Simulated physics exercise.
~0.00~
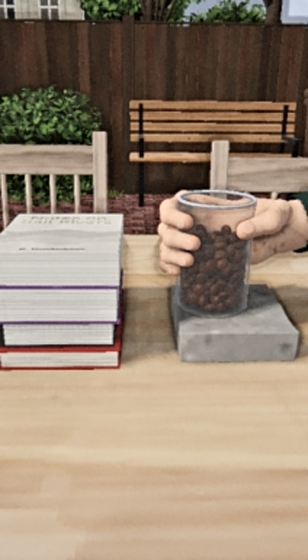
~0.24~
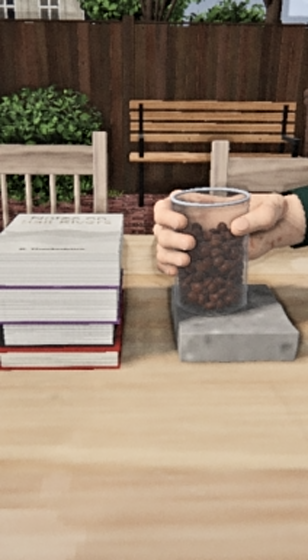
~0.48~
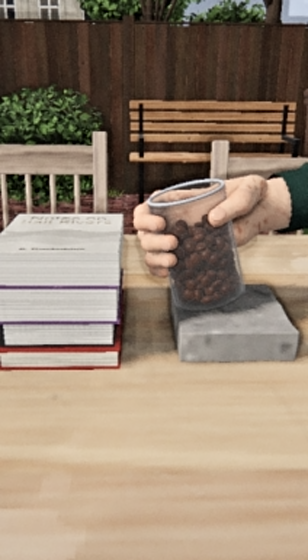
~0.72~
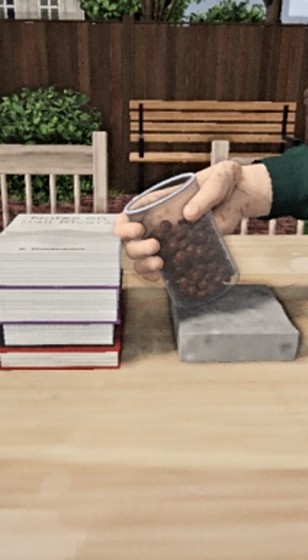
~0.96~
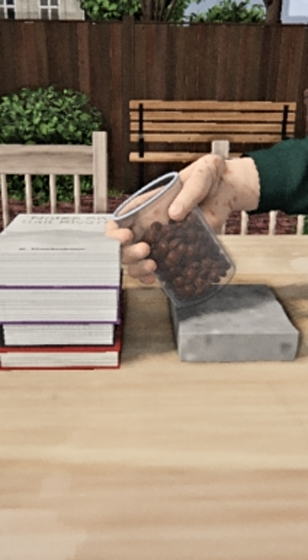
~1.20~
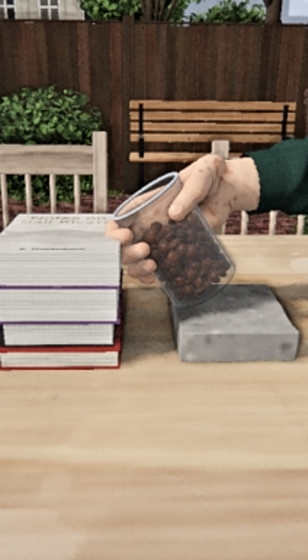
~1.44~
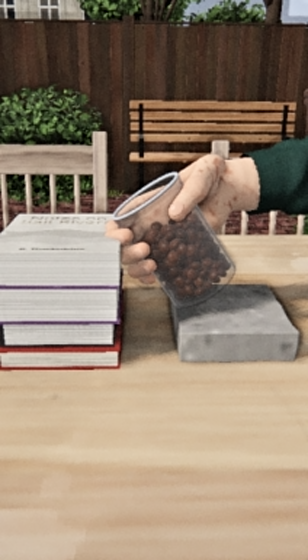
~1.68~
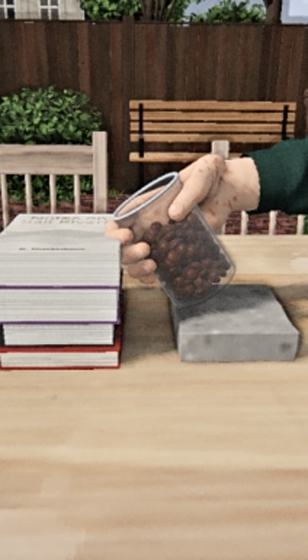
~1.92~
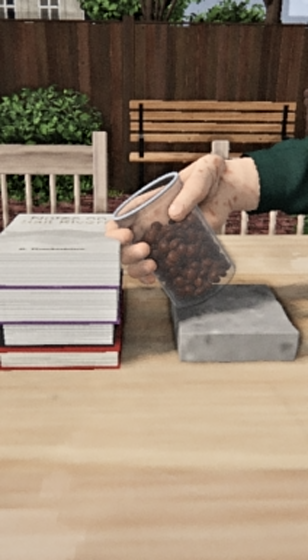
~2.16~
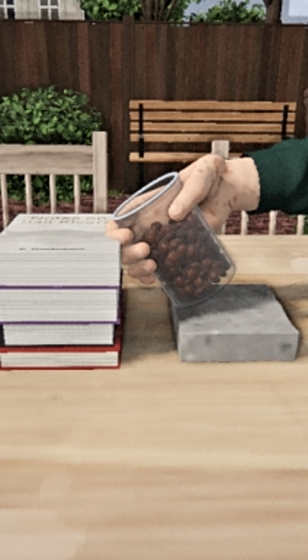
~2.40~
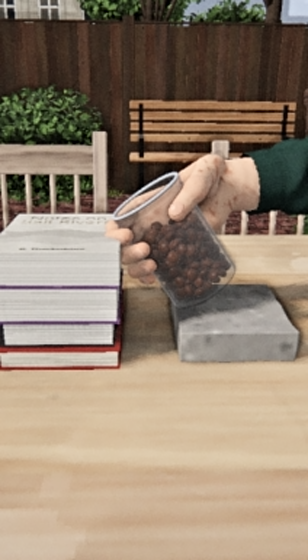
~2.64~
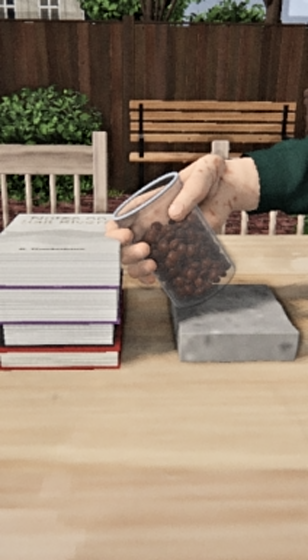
We see a hand holding a clear jar of dark brown beans upright on a grey block, then tilting it left until it leans against a stack of books. The hand keeps it there, and the beans stay inside.
